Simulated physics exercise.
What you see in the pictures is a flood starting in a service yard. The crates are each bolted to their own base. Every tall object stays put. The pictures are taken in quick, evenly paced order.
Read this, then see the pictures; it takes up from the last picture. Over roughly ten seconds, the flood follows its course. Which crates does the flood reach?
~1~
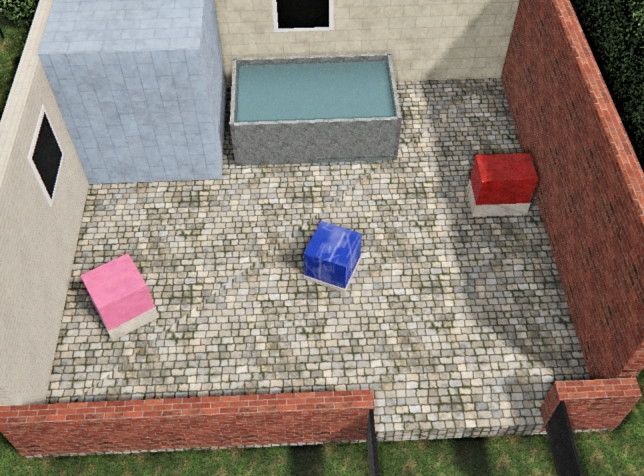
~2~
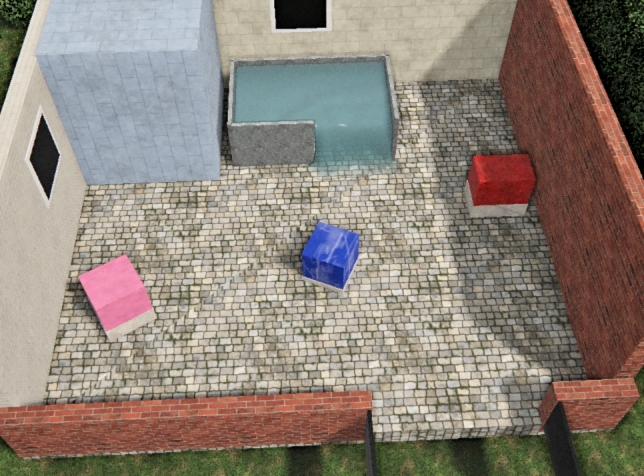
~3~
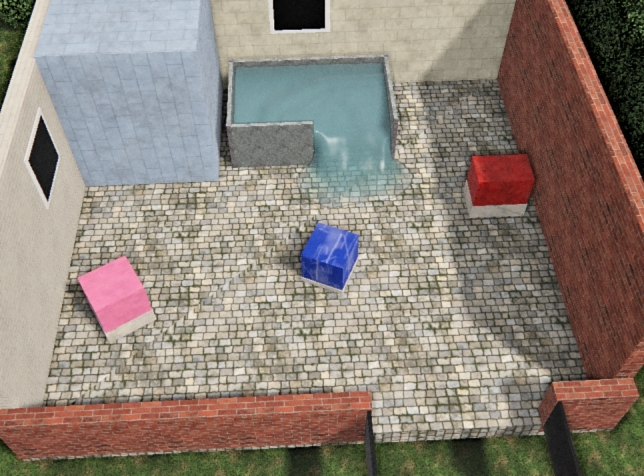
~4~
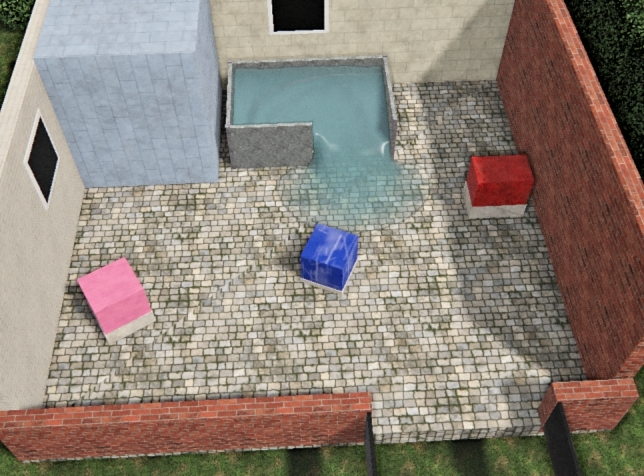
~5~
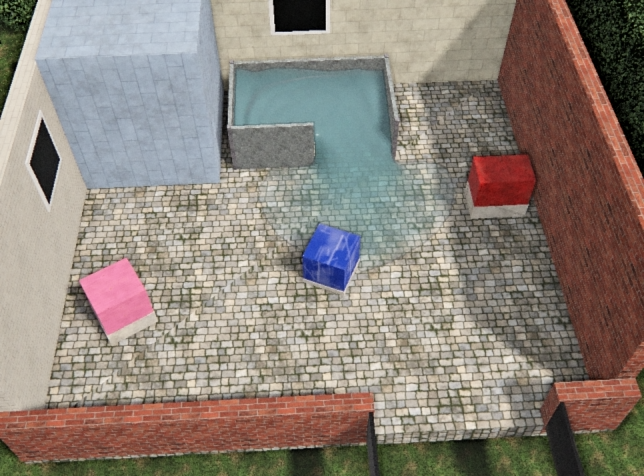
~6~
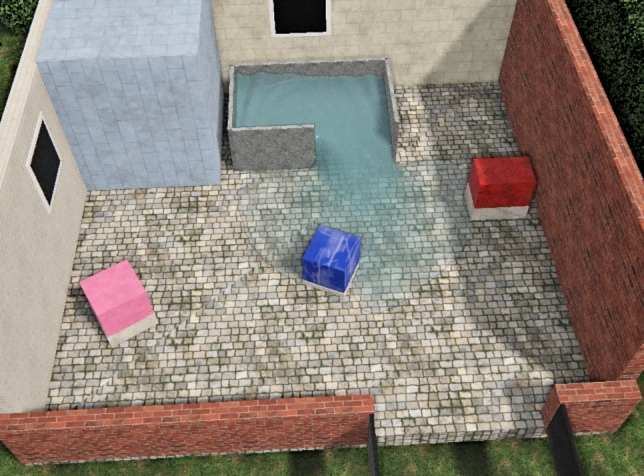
The blue crate is reached; the red crate is not reached; the pink crate is not reached.
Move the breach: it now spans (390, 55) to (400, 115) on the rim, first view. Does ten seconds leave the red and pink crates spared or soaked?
Result - red crate gets flooded, pink crate stays clear.
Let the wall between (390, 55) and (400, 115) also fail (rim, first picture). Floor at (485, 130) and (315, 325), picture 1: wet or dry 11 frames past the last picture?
Well, the first one's sitting in a puddle and the next one's spared.
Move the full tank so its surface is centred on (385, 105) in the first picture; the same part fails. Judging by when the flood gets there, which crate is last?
Last of all, it's the pink-painted one.
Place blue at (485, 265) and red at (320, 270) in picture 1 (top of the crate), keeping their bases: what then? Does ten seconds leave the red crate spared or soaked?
After ten seconds, the red crate one is overtopped.
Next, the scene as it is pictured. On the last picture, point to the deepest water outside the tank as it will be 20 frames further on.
I'd mark about pixel (575, 407).
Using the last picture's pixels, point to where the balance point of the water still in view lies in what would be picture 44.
Around pixel (331, 244) of the last picture.
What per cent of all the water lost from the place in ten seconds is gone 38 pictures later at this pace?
About 70 %.
A moment on, water covers 40 % of the floor; the blue crate water round its plinth, the red crate water round its plinth, the pink crate not reached.
Next, water covers 60 % of the floor; the blue crate water round its plinth, the red crate water round its plinth, the pink crate water round its plinth.
Then, water covers 70 % of the floor; the blue crate water round its plinth, the red crate water round its plinth, the pink crate water round its plinth.
Later, water covers 80 % of the floor; the blue crate water round its plinth, the red crate water round its plinth, the pink crate water round its plinth.
In the end, water covers 95 % of the floor; the blue crate was topped, the red crate stayed above the water, the pink crate stayed above the water.
